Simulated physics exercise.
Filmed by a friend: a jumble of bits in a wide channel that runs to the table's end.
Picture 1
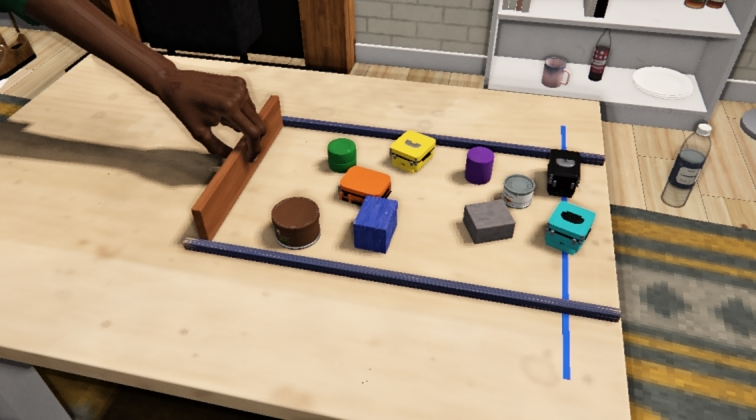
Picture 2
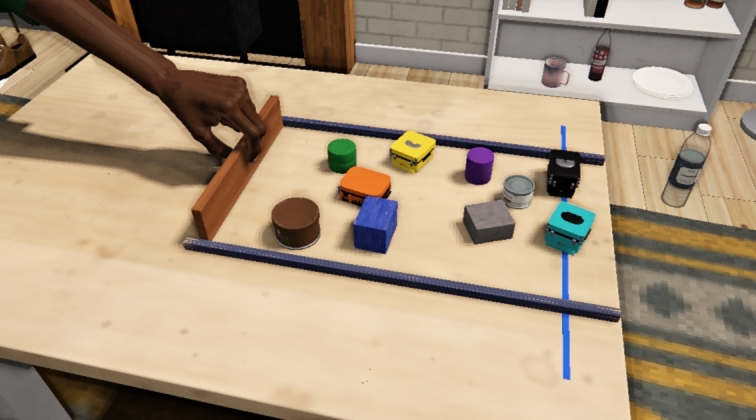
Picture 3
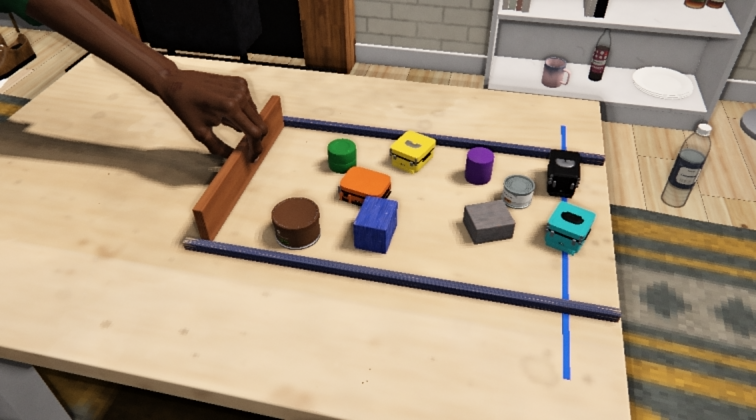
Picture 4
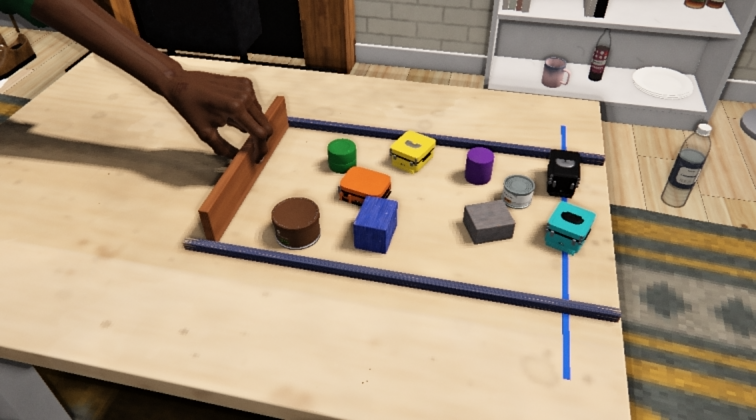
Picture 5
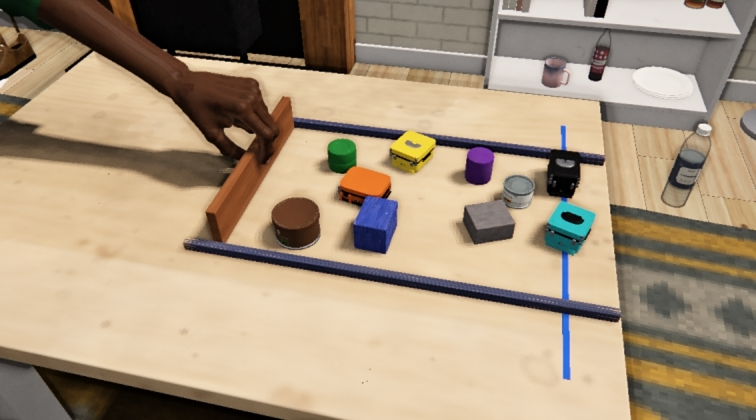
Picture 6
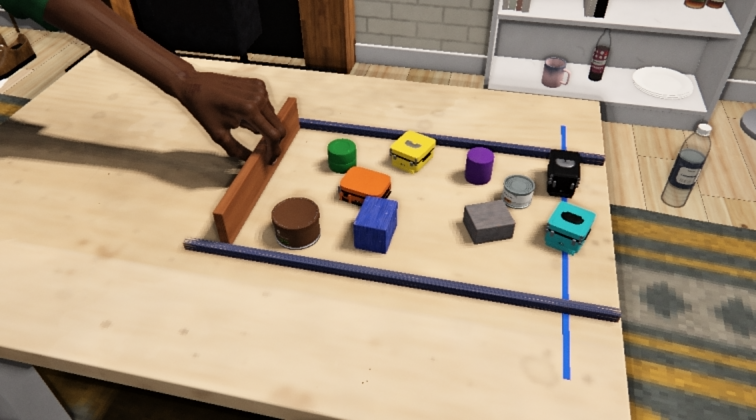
On a pale wooden table, a hand holds a reddish-brown board upright at the left end of a channel between two dark rails, with colourful blocks and tins spread out ahead. The board stays nearly still at first, then the hand slides it slightly right, while the objects remain in place.
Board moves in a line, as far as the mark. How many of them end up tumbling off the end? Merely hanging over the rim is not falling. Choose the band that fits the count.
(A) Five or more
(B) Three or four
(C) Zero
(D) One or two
Three or four (B).
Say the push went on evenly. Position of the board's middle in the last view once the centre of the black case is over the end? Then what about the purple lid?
First near (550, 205), second near (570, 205).
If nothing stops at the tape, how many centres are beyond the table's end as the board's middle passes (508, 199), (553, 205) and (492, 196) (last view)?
0, 4 and 0.
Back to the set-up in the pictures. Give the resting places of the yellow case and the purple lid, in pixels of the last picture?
You'll find the first one at (582, 166) and the second at (609, 185).
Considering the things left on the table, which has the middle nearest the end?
The answer is the purple lid.
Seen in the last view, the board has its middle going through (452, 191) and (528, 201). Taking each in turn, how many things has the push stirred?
I make it 7 at the first spot and 10 at the other.
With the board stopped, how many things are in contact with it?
In total, 5.
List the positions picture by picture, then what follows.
The first frame shows turquoise case (569, 228); black case (563, 173); white tin (518, 191); board (244, 162); tape (565, 224).
The second frame shows black case (563, 173); orange case (366, 189).
The third frame shows white tin (518, 192); brown tin (297, 223).
The fourth frame shows turquoise case (569, 228); blue block (376, 225).
The fifth frame shows black case (563, 173); green lid (342, 156).
The sixth frame shows turquoise case (569, 228); black case (563, 173); white tin (518, 192); board (263, 165); tape (565, 224).
Soon after, none off yet; turquoise case at rest near (569, 228); black case at rest near (563, 173); white tin at rest near (518, 192).
At rest, the number that fall off is three or four; fallen, grey block, white tin, black case and turquoise case.
